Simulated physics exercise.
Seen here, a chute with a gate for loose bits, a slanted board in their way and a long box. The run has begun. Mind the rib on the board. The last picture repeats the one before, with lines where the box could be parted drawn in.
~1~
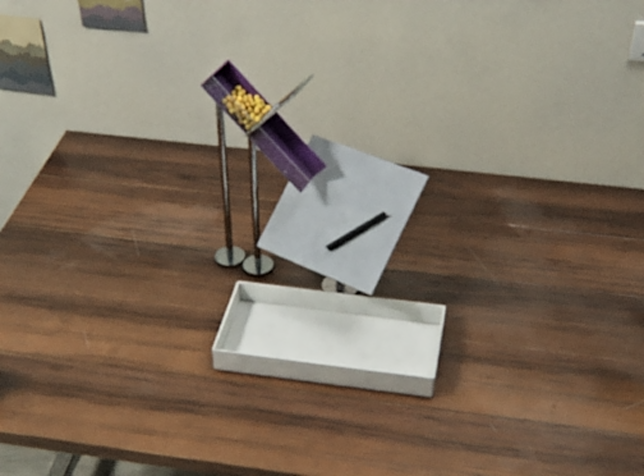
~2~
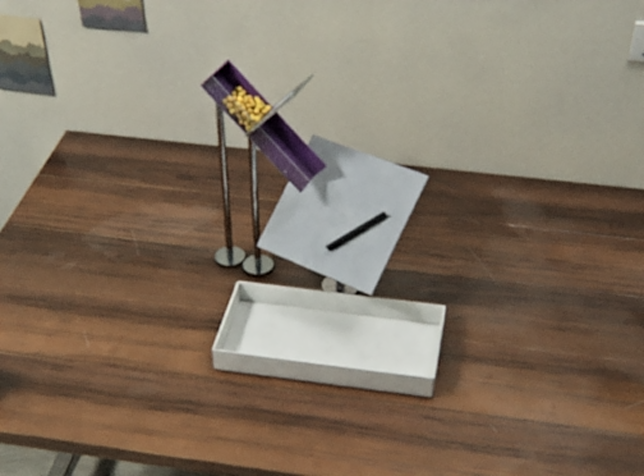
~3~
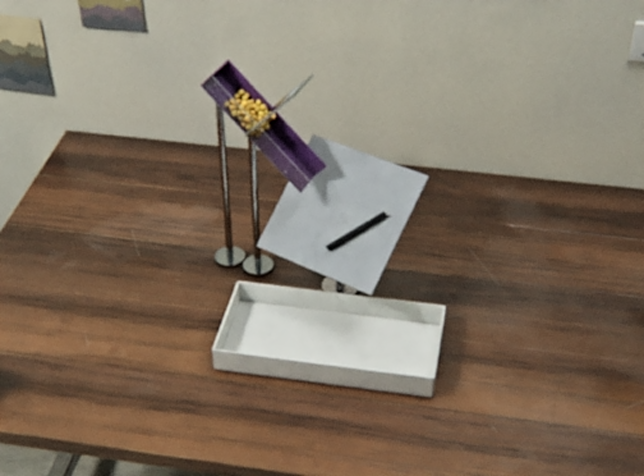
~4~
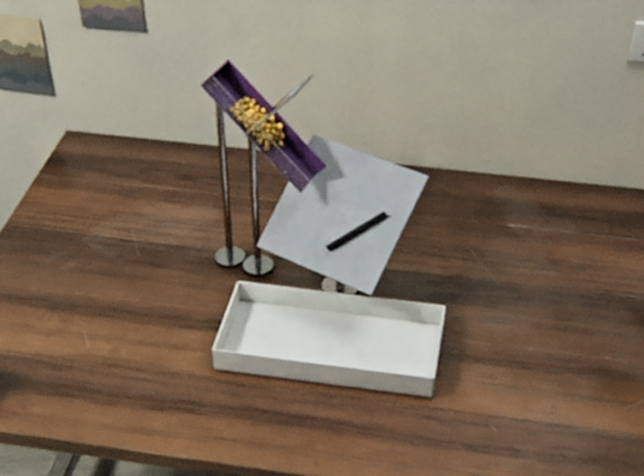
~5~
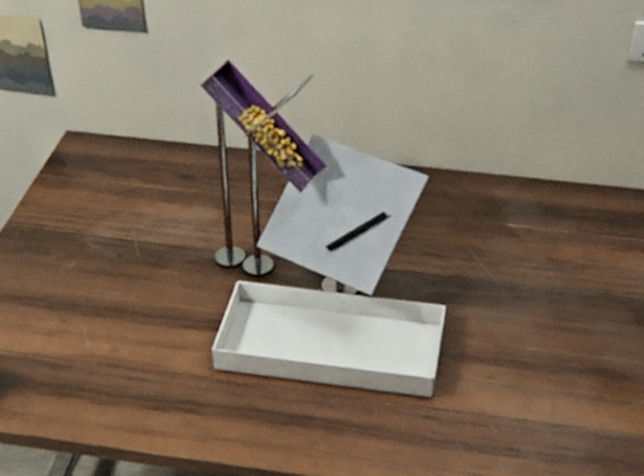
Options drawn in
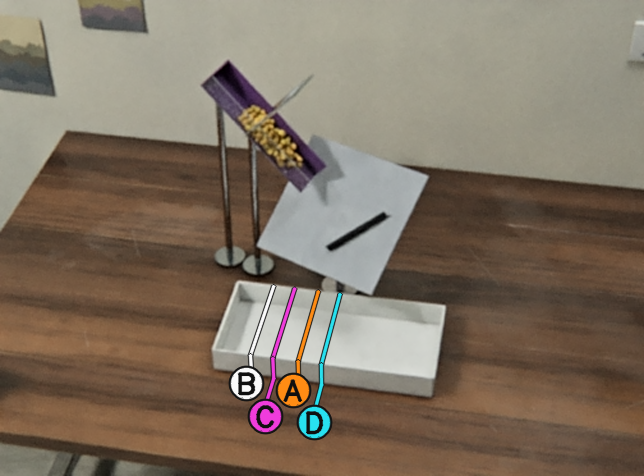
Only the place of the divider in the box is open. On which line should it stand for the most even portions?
Take C.
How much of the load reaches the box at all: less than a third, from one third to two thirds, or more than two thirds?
About that: More than two thirds.
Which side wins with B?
The right side.
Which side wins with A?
The left side.
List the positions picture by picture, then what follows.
The first picture shows load behind the gate (251, 110), puffed corn balls; lip of the chute (308, 184), sloping fairly steeply.
The second picture shows middle of the board (341, 212), tilted fairly steeply; middle of its low edge (312, 270); of its high edge (369, 155).
The third picture shows front corners of the box (213, 349) and (433, 378), empty; front of the load (268, 126).
The fourth picture shows middle of the load (261, 121); its front (280, 144), roughly a third of the way to the lip; rib from (384, 212) to (326, 247).
The fifth picture shows middle of the load (272, 133); its front (299, 165), the larger part of the way to the lip.
On the marked copy, line A crosses the front rim at (298, 360); line B crosses the front rim at (250, 354); line C crosses the front rim at (273, 357); line D crosses the front rim at (321, 363).
With A, of what is caught, almost all on the left of the divider, about a tenth on the right.
With B, of what is caught, just a few on the left of the divider, almost all on the right.
With C, of what is caught, roughly half on the left of the divider, roughly half on the right.
With D, of what is caught, almost all on the left of the divider, about a tenth on the right.
